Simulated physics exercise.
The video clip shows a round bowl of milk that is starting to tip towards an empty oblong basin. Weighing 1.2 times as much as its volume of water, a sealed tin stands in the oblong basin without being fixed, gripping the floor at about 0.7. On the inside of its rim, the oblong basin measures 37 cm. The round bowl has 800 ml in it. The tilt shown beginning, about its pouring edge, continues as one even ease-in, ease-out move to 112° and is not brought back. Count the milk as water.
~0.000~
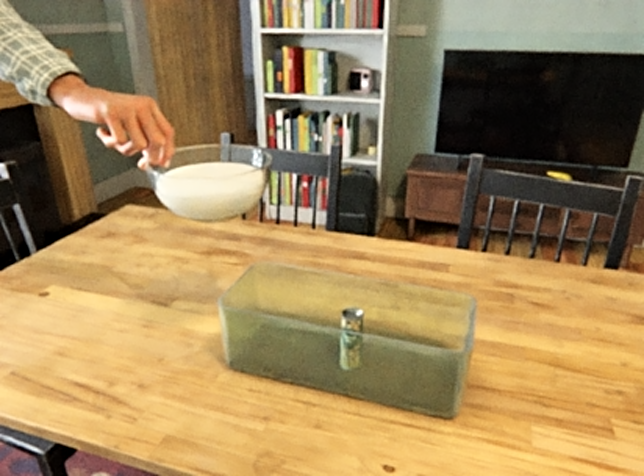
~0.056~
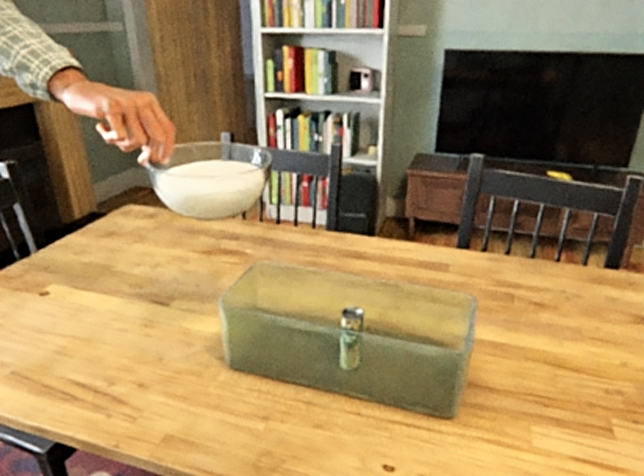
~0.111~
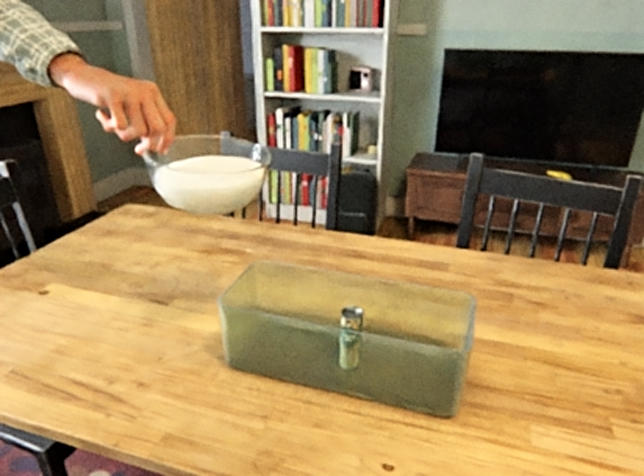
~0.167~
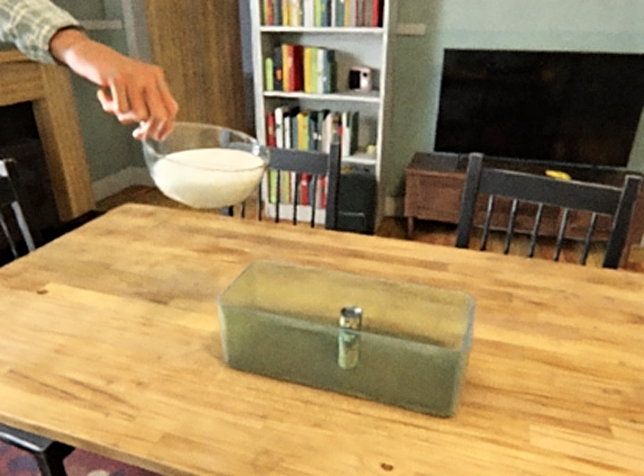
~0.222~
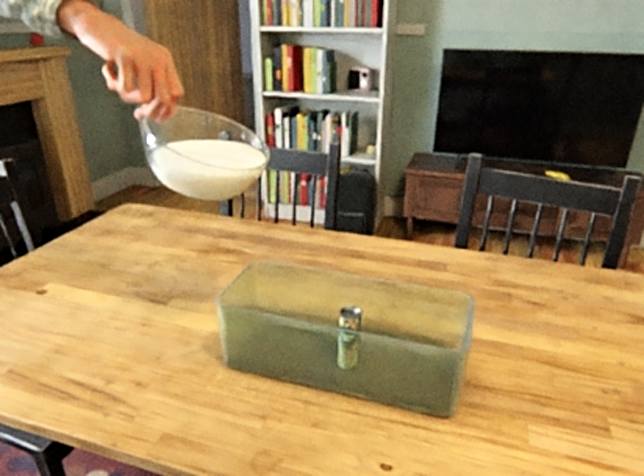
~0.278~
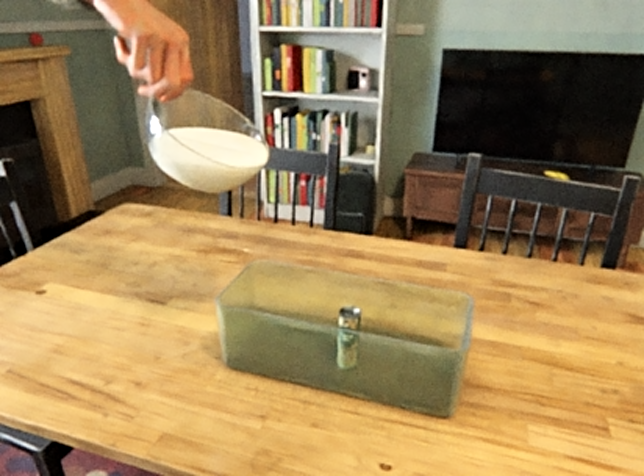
A hand held a clear round bowl of milk above a wooden table, left of an oblong basin with a small tin, and steadily tilted the bowl to the right, raising its left side.
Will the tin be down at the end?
No.
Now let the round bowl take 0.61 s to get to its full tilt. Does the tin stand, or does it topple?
In that case the tin stays vertical.
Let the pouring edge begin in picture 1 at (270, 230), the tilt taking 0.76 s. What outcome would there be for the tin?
Then it tips over.
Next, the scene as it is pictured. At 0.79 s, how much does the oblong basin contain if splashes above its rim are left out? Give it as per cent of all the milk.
Some 88 percent.
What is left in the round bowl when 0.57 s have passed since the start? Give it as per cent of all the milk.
Remaining: Near 24 % of the total.
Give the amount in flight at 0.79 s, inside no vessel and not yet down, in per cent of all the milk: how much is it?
Something like 12 per cent is in the air then.
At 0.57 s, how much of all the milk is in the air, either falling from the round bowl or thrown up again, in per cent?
Roughly 70 percent.
After 0.57 s the tilt is 96° and 24 per cent is still to pour; the tin stands where it began.
After 0.79 s the tilt is 112° and 0 per cent is still to pour; the tin stands where it began.
After 1.01 s the tilt is 112° and 0 per cent is still to pour; the tin stands where it began.
After 1.26 s the tilt is 112° and 0 per cent is still to pour; the tin stands where it began.
In the end the tin stands where it began.
